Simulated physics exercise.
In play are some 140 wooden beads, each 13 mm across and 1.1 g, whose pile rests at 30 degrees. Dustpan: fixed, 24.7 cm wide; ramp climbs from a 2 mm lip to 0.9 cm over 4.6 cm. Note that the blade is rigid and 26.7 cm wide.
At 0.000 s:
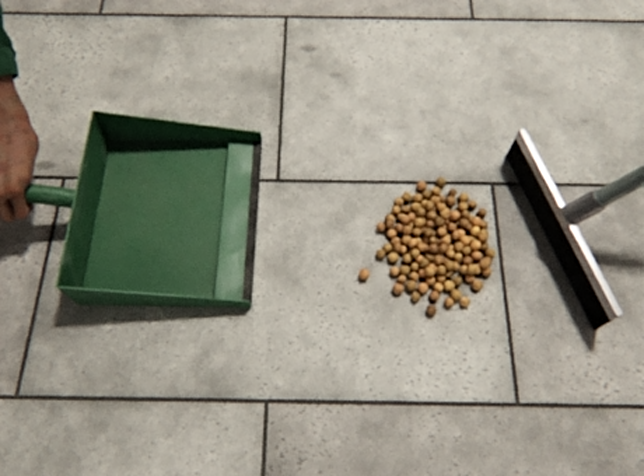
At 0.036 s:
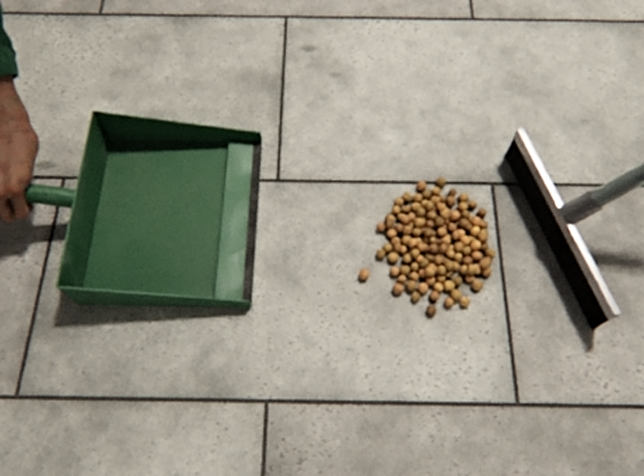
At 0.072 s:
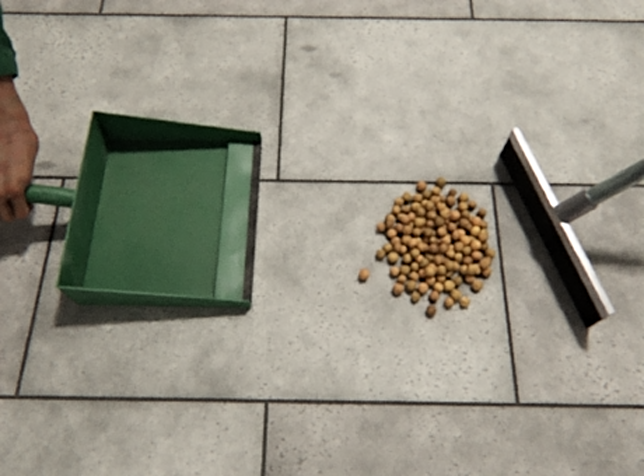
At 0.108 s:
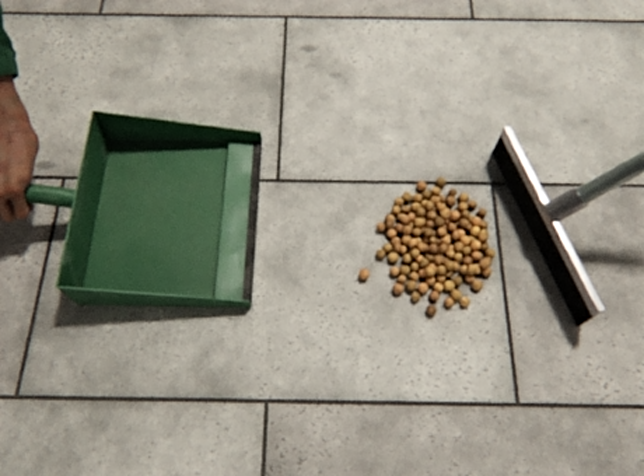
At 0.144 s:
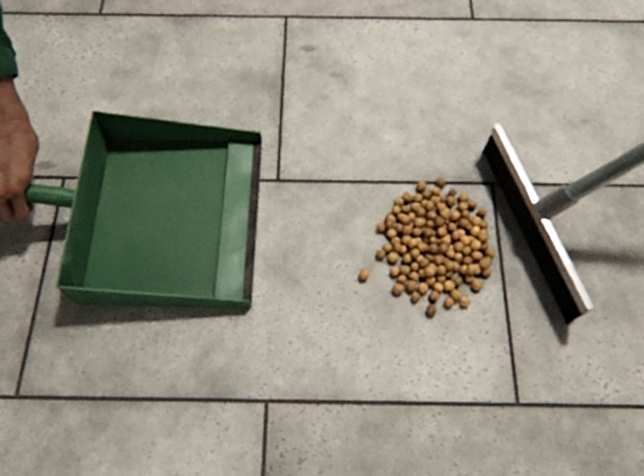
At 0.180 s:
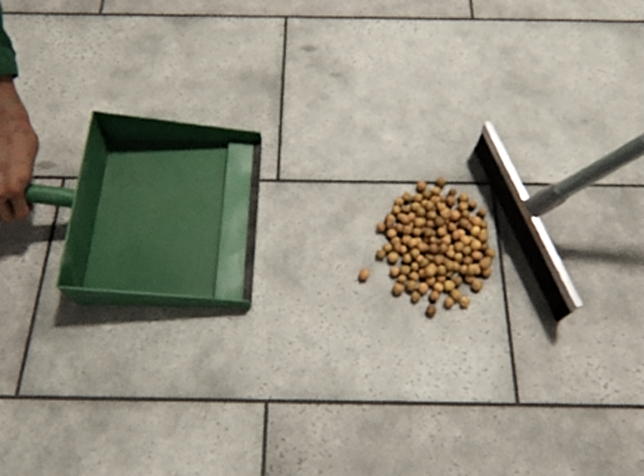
A broom-like blade on a grey handle starts right of a loose pile of small brown beads on grey tiles and slides a short way left, closing in on the pile. The beads remain undisturbed, while at left a hand keeps a green dustpan still, its open edge facing them.
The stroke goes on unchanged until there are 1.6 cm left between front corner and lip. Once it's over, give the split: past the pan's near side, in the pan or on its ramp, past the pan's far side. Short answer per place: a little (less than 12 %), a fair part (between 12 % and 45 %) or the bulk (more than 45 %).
Past the pan's near side - a fair part, in the pan or on its ramp - a little, past the pan's far side - a little.
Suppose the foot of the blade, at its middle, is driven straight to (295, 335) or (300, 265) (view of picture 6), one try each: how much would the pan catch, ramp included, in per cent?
About 25 and 15 per cent.
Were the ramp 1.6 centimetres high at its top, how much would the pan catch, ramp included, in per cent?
With that ramp, near 0 per cent.
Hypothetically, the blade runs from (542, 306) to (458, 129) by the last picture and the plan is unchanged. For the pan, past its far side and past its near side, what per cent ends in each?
Final per cent - pan 20, far 0, near 30.
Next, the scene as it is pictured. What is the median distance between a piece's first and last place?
Roughly 20 centimetres.
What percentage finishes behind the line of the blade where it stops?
Roughly 20 in a hundred.
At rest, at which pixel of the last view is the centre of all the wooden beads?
(290, 247) or so.
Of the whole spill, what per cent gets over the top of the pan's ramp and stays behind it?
Roughly 0 in a hundred.
After 0.58 s, middle of the blade 21 cm from the lip; 0 % over the lip, far side 0 %, near side 5 %.
After 0.85 s, middle of the blade 12 cm from the lip; 0 % over the lip, far side 0 %, near side 15 %.
After 1.22 s, middle of the blade 6 cm from the lip; 0 % over the lip, far side 0 %, near side 15 %.
In the end, at 1.5 s, near side 15 %, pan 0 %, far side 0 %, in front of the lip or behind the blade 80 %.
